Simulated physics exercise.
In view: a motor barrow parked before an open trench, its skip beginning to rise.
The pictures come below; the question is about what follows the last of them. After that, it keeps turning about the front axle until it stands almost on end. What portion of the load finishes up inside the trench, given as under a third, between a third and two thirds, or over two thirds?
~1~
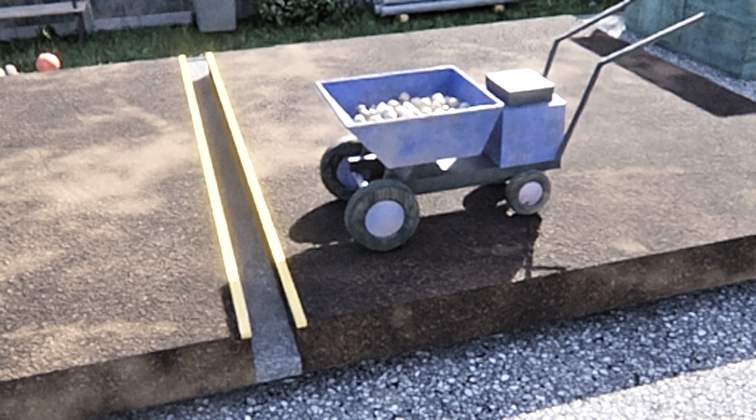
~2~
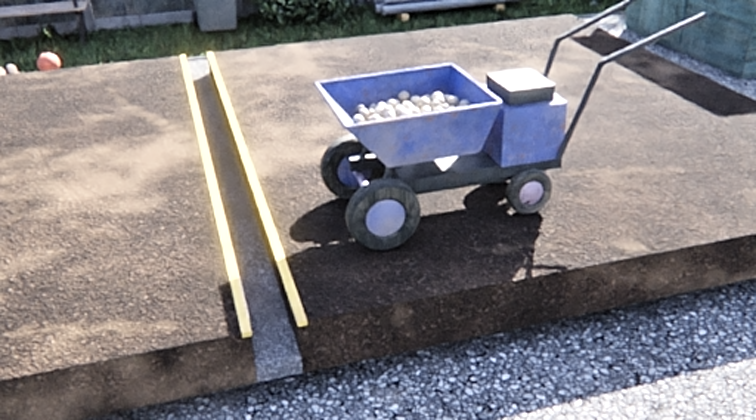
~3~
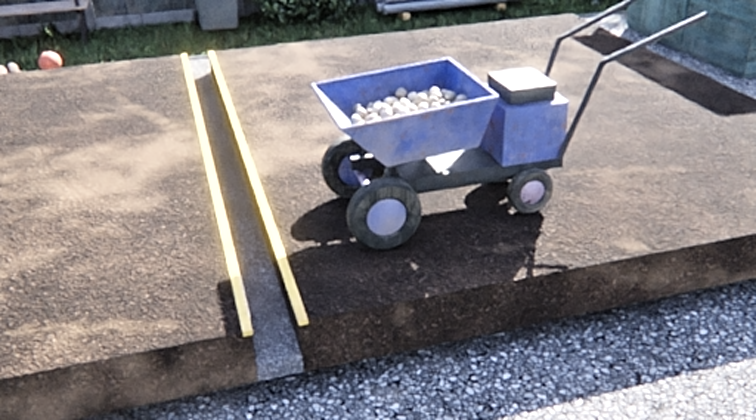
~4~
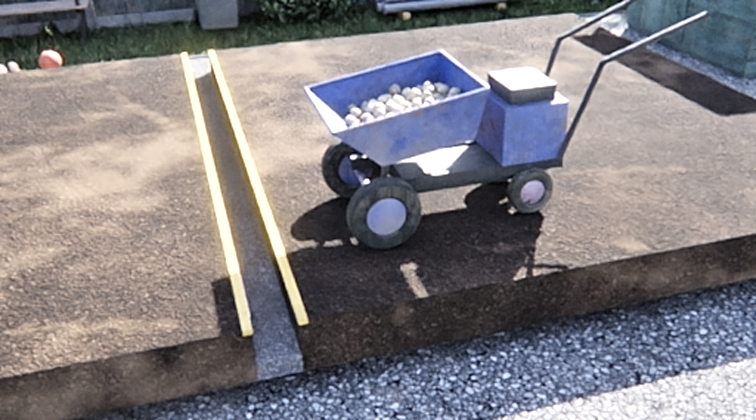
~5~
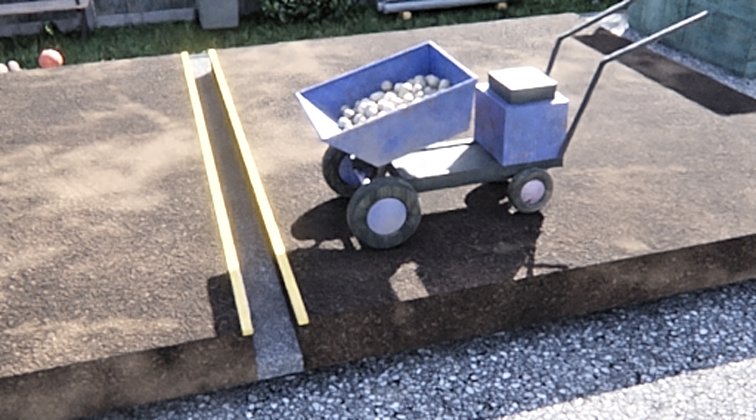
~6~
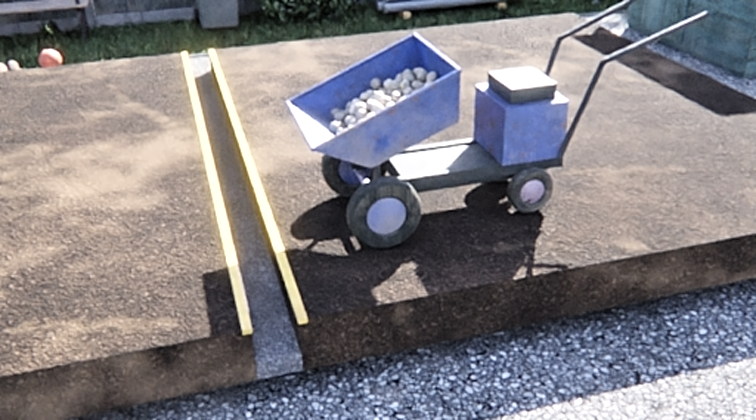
Ends up above two thirds.
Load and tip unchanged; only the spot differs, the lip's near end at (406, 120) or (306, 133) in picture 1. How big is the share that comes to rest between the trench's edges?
Result: 50 in a hundred, then 10 in a hundred.
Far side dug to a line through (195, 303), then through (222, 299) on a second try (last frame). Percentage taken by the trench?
The first case gives around 100 percent, and the second around 100 percent.
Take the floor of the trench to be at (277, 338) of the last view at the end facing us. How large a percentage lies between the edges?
60 per cent, roughly.
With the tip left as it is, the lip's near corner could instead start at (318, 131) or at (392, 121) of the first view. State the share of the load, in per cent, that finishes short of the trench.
0 and 40 percent, in that order.
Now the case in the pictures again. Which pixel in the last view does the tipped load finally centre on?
Near pixel (250, 255).
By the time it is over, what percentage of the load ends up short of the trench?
Close to 0 in a hundred.
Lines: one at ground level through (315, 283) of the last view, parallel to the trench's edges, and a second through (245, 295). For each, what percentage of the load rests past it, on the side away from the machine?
First roughly 100 percent, then 10 percent.
Just after the last frame, skip tipped steeply; every one in the skip.
A moment on, skip tipped right over; roughly half in the skip; roughly half in or heaped over the trench; about a tenth beyond it.
Further on, skip tipped right over; just a few in the skip; the larger part in or heaped over the trench; about a tenth beyond it.
When it is over, skip tipped right over; just a few short of the trench; the larger part in or heaped over the trench; about a tenth beyond it.
